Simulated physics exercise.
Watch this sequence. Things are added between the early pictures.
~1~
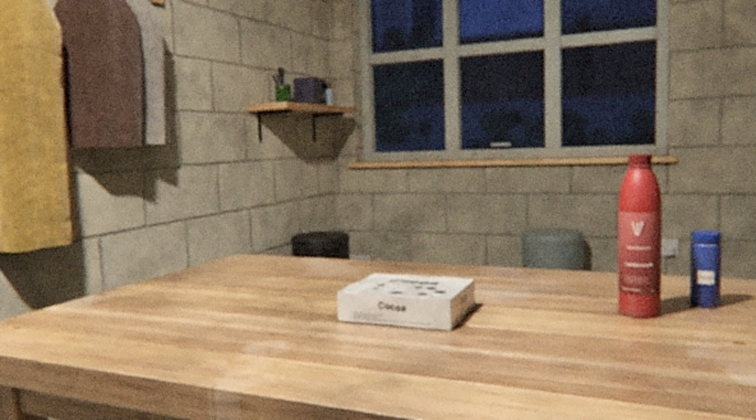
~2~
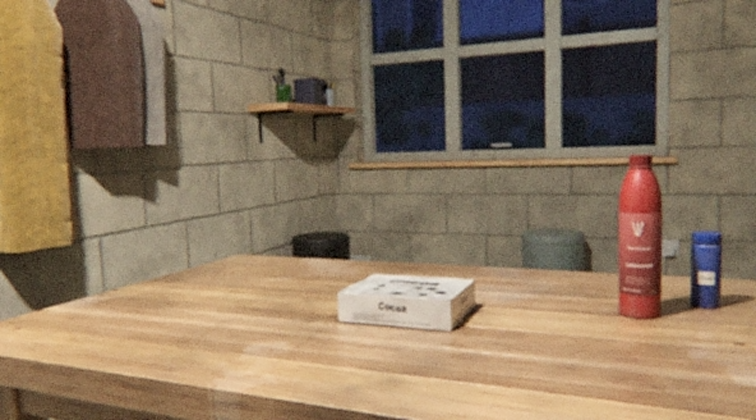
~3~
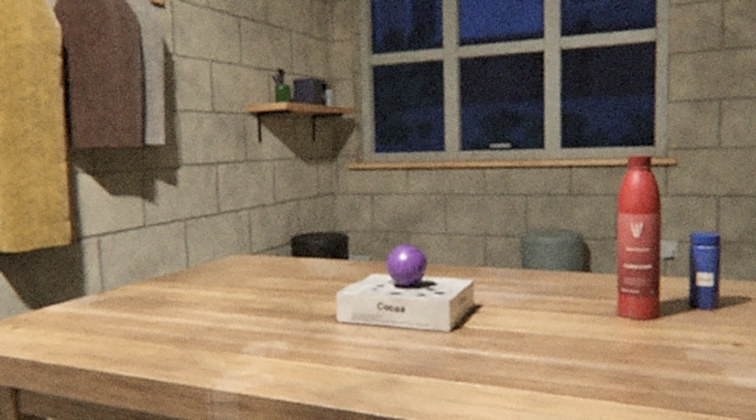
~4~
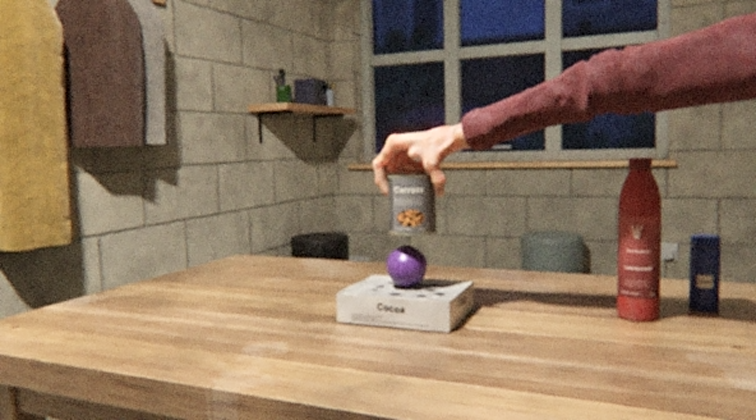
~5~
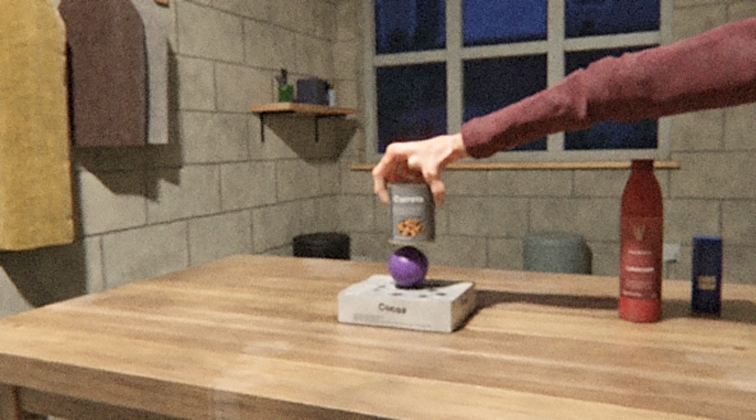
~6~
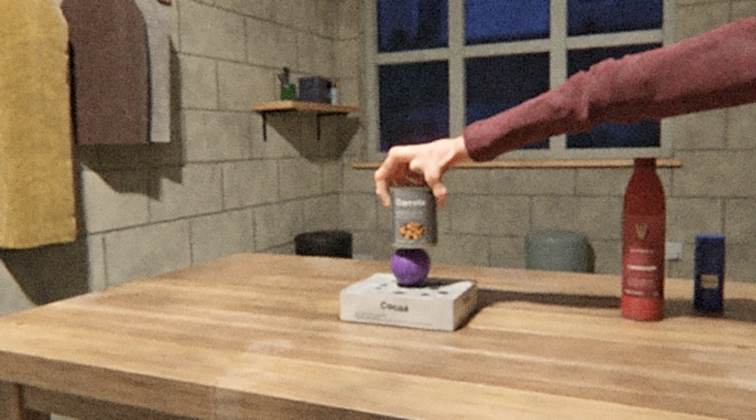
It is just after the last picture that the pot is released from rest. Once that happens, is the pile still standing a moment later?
No: The tower does not stay put.
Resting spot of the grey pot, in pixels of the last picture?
The object winds up at approximately (524, 295).
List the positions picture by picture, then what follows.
The last thing is not in view yet; blue shaker (706, 269), in the first picture.
The last thing is not in view yet; red bottle (640, 236), in the second picture.
The last thing is not in view yet; blue shaker (705, 271), in the third picture.
Still above its spot; grey pot (412, 203); red bottle (639, 238), in the fourth picture.
Still above its spot; grey pot (412, 213); blue shaker (707, 274), in the fifth picture.
Set down, still held; grey pot (414, 216); red bottle (644, 238), in the sixth picture.
Then, 0.50 s on from there, grey pot now fallen.
Then, 0.60 s on from there, things are still on the move.
Then, 1.30 s on from there, as before.
In the end, fallen, grey pot; the other 4 unmoved. At the end, from the last picture's camera, grey pot near (524, 295). The pile comes apart.
